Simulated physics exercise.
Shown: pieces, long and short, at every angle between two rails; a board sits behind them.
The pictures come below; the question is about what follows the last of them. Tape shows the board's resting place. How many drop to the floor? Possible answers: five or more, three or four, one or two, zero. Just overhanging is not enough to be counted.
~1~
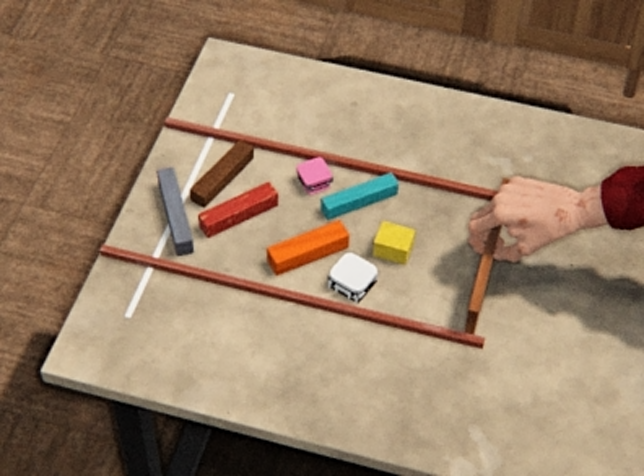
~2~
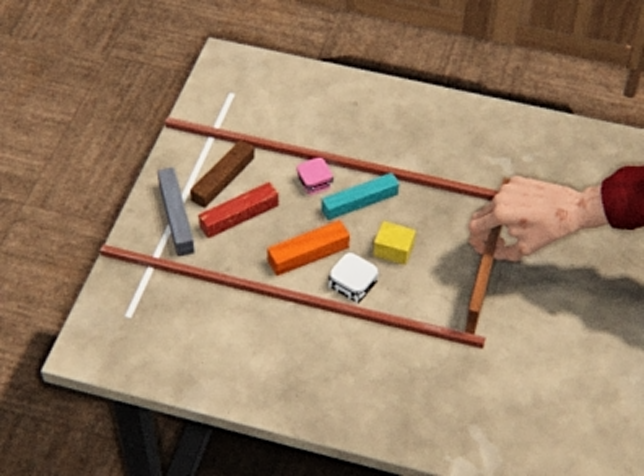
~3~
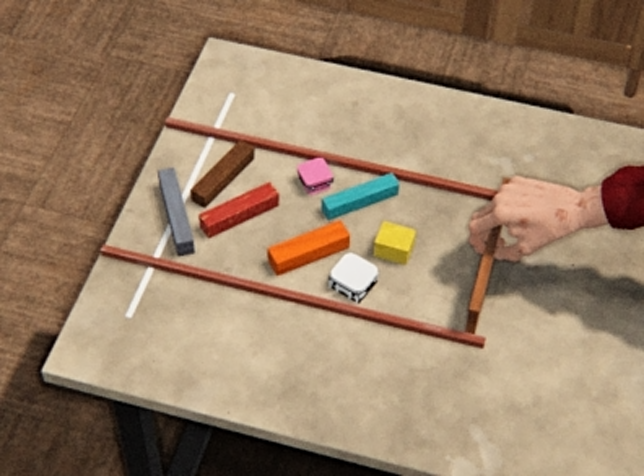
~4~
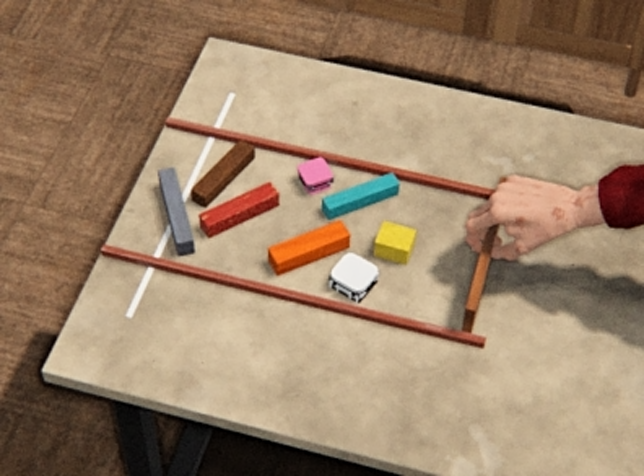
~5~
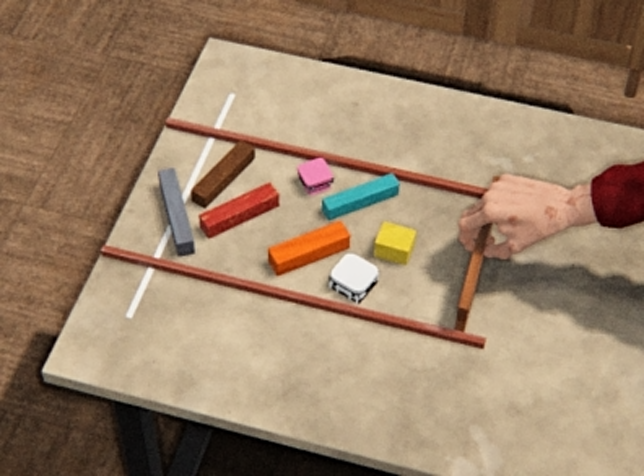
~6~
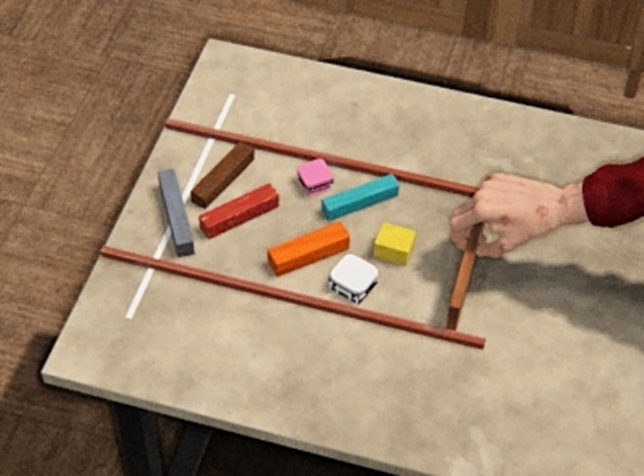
Three or four of them.
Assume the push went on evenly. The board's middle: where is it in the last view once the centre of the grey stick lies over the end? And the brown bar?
The middle is at (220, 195) when it's the grey stick, and at (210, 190) when it's the brown bar.
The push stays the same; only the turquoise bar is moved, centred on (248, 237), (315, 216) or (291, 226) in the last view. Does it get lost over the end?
Taking the places in order, it ends up falling, then remains aboard, then remains aboard.
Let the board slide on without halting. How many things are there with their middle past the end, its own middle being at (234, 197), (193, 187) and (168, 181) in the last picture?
The numbers are 0, 3 and 5.
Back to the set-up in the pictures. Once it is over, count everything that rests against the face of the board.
Contact count: 3.
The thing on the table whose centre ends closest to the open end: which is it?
It's the orange stick that ends up nearest.
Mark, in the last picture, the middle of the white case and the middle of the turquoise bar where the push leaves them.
Near (146, 234) and (174, 158).
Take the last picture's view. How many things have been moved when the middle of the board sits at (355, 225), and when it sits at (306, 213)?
Tally at point one: 4; at point two: 6.
Soon after, none off yet; grey stick at rest near (176, 212); brown bar at rest near (223, 175); red bar at rest near (239, 211).
After that, none off yet; grey stick at rest near (176, 212); brown bar at rest near (223, 175); red bar moving near (232, 206).
And then, none off yet; grey stick displaced a little near (129, 209); brown bar displaced about its own width near (162, 159); red bar displaced about its own width near (165, 187).
In the end, the number that fall off is three or four; gone, red bar, brown bar and grey stick.
